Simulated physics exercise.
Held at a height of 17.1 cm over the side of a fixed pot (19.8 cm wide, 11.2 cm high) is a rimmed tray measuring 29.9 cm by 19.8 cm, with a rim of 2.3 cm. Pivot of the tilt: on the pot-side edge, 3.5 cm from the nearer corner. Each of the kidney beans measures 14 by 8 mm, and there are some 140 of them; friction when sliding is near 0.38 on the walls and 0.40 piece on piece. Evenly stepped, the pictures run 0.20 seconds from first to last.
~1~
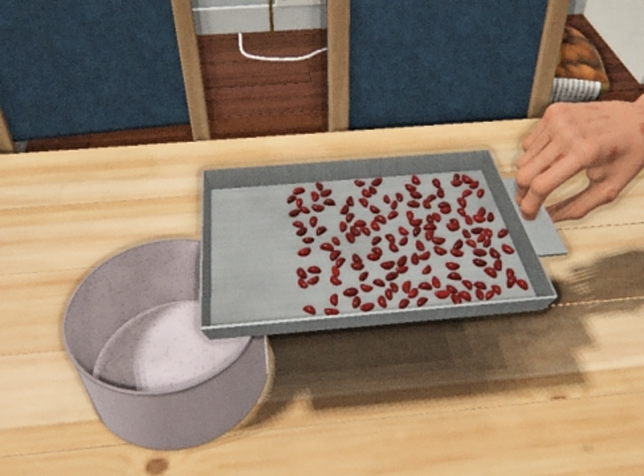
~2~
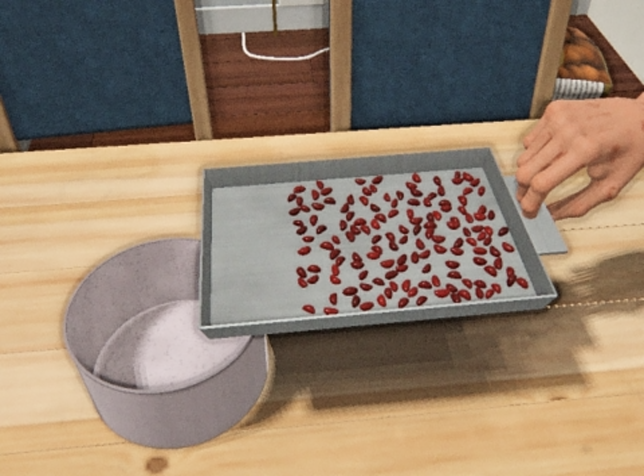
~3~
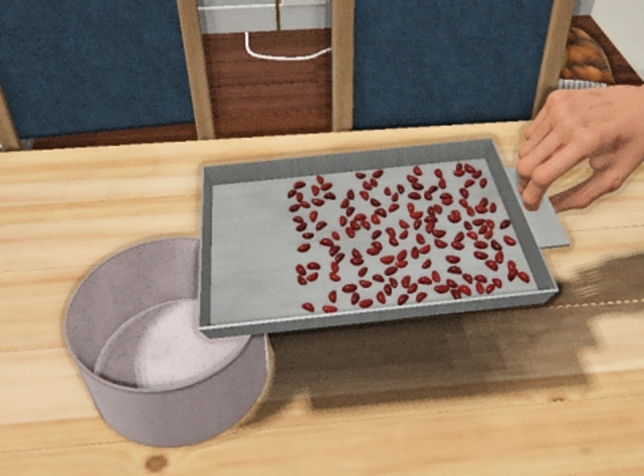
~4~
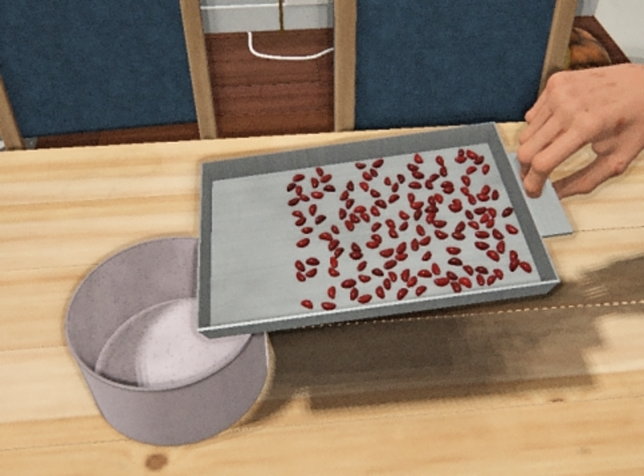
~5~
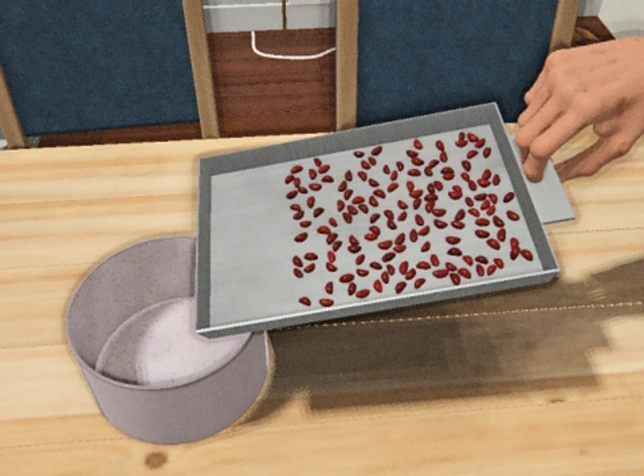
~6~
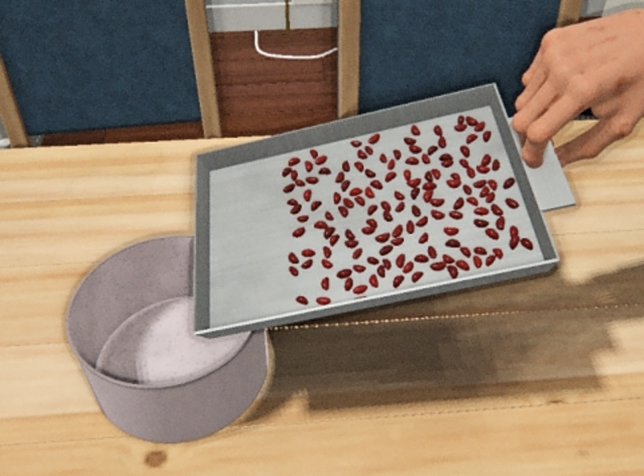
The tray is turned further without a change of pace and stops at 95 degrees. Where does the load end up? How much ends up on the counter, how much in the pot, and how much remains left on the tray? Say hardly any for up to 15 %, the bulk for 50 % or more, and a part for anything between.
By place: Counter the bulk, pot a part, left on the tray hardly any.
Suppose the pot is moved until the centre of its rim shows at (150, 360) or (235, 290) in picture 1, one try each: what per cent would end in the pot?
100 and 0 %.
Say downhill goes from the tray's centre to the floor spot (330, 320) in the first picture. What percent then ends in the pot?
I'd say close to 0 %.
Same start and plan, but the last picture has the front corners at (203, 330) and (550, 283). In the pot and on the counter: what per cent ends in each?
Pot 0, counter 100.
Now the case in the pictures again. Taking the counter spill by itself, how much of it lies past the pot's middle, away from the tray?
80 %.
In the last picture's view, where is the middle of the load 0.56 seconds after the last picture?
The middle of the load should be near (172, 358) then.
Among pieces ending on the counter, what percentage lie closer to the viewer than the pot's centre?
Roughly 100 percent of the spill.
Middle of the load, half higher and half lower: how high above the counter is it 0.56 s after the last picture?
Some 16 cm.
Then, 0.34 s after the last picture, tilt 55 degrees; the tray holds 100 %, the pot 0 %.
Then, 0.56 s after the last picture, tilt 80 degrees; the tray holds 45 %, the pot 5 %.
Then, 0.90 s after the last picture, tilt 95 degrees; the tray holds 5 %, the pot 30 %.
In the end, counter 70 %, pot 30 %, tray 0 %.
